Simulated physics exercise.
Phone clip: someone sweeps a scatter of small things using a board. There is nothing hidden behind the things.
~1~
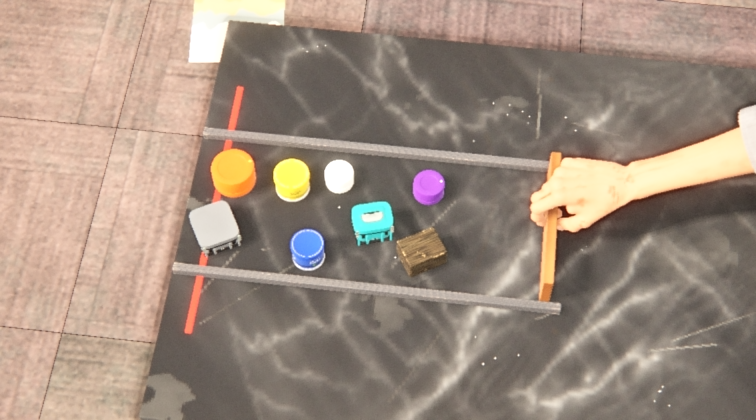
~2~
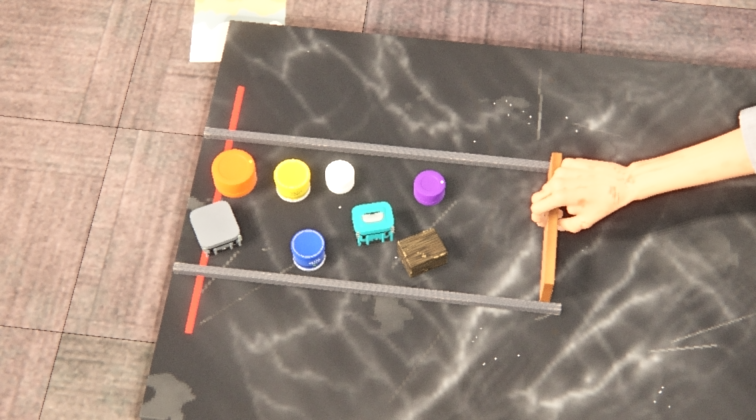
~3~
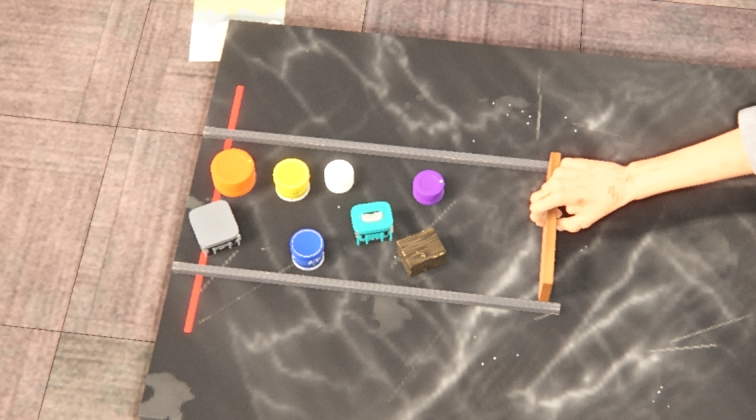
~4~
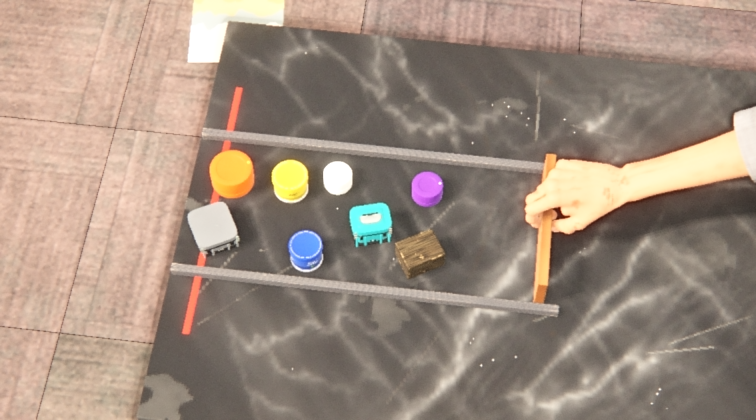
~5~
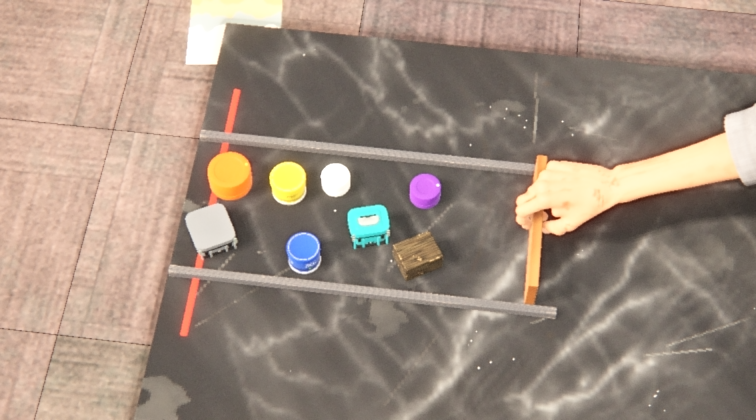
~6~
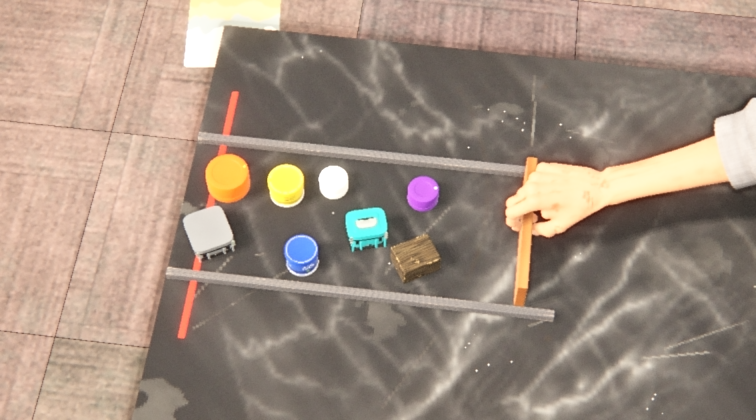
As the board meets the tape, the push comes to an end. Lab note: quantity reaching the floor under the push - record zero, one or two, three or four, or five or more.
The push is going to clear three or four off the end.
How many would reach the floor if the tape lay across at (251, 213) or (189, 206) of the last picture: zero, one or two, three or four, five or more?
One or two; five or more.
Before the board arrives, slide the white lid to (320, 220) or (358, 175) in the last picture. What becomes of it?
In order: Slips off; keeps its place.
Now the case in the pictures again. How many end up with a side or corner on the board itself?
Contact count: 5.
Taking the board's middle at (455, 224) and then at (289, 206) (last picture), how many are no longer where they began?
Moved so far: 0, then 7.
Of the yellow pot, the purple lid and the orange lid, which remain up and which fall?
Well, the yellow pot loses its spot, the purple lid holds its spot, and the orange lid loses its spot.
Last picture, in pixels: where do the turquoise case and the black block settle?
Final pixels, roughly: (189, 197) for the first, (183, 224) for the other.
Early on, none off yet; grey case at rest near (209, 234); orange lid at rest near (228, 179); yellow pot at rest near (286, 186).
A while later, none off yet; grey case at rest near (209, 234); orange lid moving near (219, 176); yellow pot travelled about its own width near (254, 188).
Finally, the number that fall off is three or four; lost, yellow pot, orange lid and grey case.
